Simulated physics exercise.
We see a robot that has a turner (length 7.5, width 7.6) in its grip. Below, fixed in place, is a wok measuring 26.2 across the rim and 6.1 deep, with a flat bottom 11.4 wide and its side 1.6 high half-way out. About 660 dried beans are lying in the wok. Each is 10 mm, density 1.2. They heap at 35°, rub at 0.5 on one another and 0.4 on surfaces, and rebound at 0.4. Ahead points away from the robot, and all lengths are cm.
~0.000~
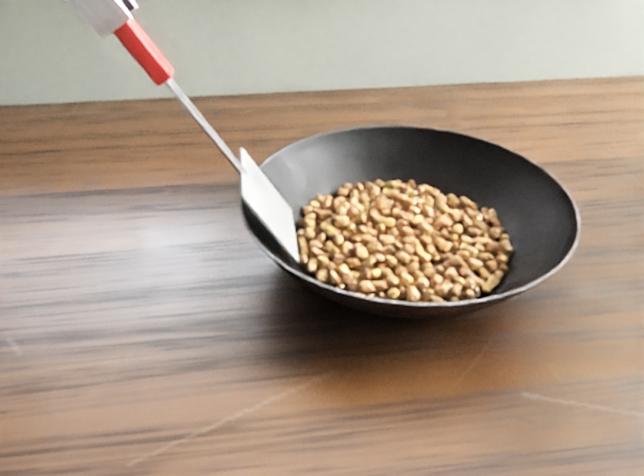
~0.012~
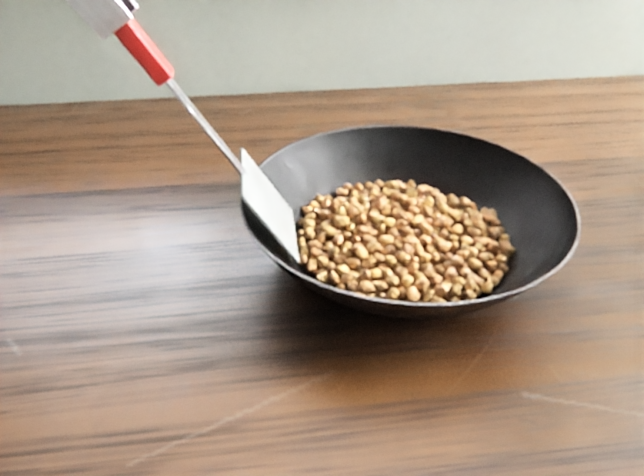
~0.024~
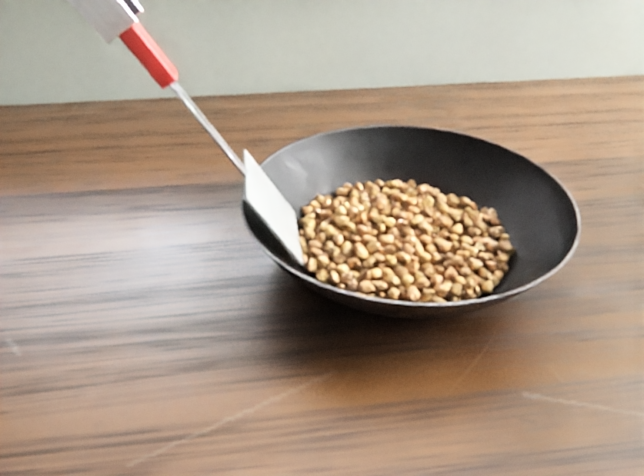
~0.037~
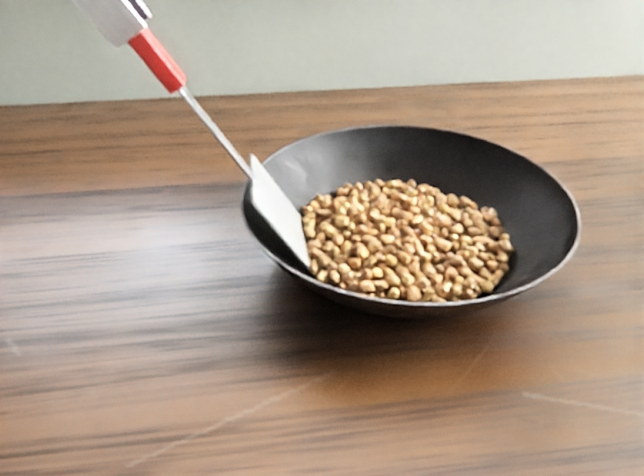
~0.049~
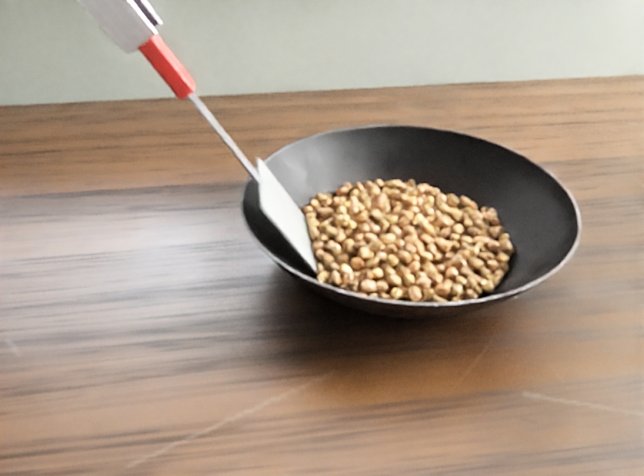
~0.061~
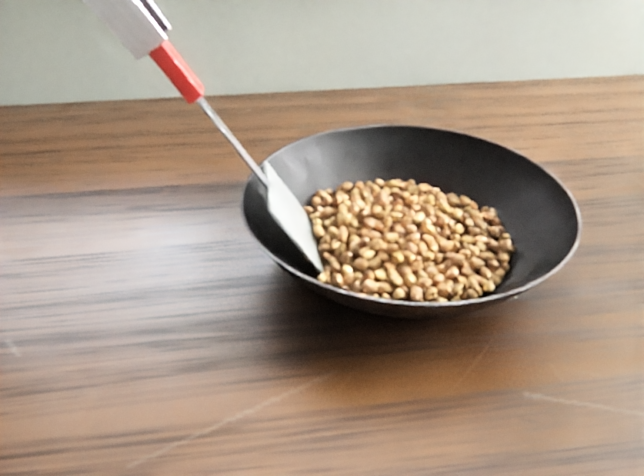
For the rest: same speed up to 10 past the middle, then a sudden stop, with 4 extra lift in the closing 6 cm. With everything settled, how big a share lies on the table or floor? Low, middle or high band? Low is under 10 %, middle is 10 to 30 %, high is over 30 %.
Middle band.
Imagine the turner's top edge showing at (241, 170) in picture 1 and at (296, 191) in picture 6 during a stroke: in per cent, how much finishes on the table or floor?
My guess would be close to 35 per cent.
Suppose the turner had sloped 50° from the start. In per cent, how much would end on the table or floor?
Some 25 in a hundred.
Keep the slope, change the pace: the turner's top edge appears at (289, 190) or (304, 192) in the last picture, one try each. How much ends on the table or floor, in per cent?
Close to 35 per cent in the first try and close to 40 per cent in the second.
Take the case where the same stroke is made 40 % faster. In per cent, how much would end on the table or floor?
I'd reckon close to 30 per cent.
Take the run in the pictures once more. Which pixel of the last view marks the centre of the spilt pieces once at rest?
Centre of the spill: Approx. (606, 228).
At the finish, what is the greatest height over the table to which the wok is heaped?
Close to 6.5 centimetres high.
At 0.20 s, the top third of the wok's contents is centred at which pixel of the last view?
Roughly pixel (457, 218).
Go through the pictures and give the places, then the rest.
Turner top edge at (241, 170), sloping 59°; upper third of the load around (399, 233), from x 300 to 510, top at y 185; 656 in the wok, in the first picture.
Turner top edge at (241, 170), sloping 59°; upper third of the load around (399, 233), from x 300 to 510, top at y 185, in the second picture.
Turner top edge at (245, 172), sloping 59°; upper third of the load around (399, 233), from x 300 to 510, top at y 185, in the third picture.
Turner top edge at (251, 176), sloping 59°; upper third of the load around (399, 232), from x 300 to 510, top at y 185, in the fourth picture.
Turner top edge at (259, 181), sloping 59°; upper third of the load around (400, 232), from x 305 to 510, top at y 185, in the fifth picture.
Turner top edge at (267, 184), sloping 59°; upper third of the load around (401, 230), from x 305 to 510, top at y 185; 656 in the wok, in the sixth picture.
After 0.20 s, sloping 59°, highest piece 10 above the table; 656 in the wok.
After 0.34 s, sloping 59°, highest piece 9 above the table; 647 in the wok, 1 on the table or floor, 8 on the blade or in flight.
After 0.61 s, sloping 59°, highest piece 7 above the table; 506 in the wok, 147 on the table or floor, 3 on the blade or in flight.
After 1.66 s, sloping 59°, highest piece 7 above the table; 506 in the wok, 150 on the table or floor.
At rest, 506 in the wok, 150 on the table or floor. That is 23 % on the table or floor.
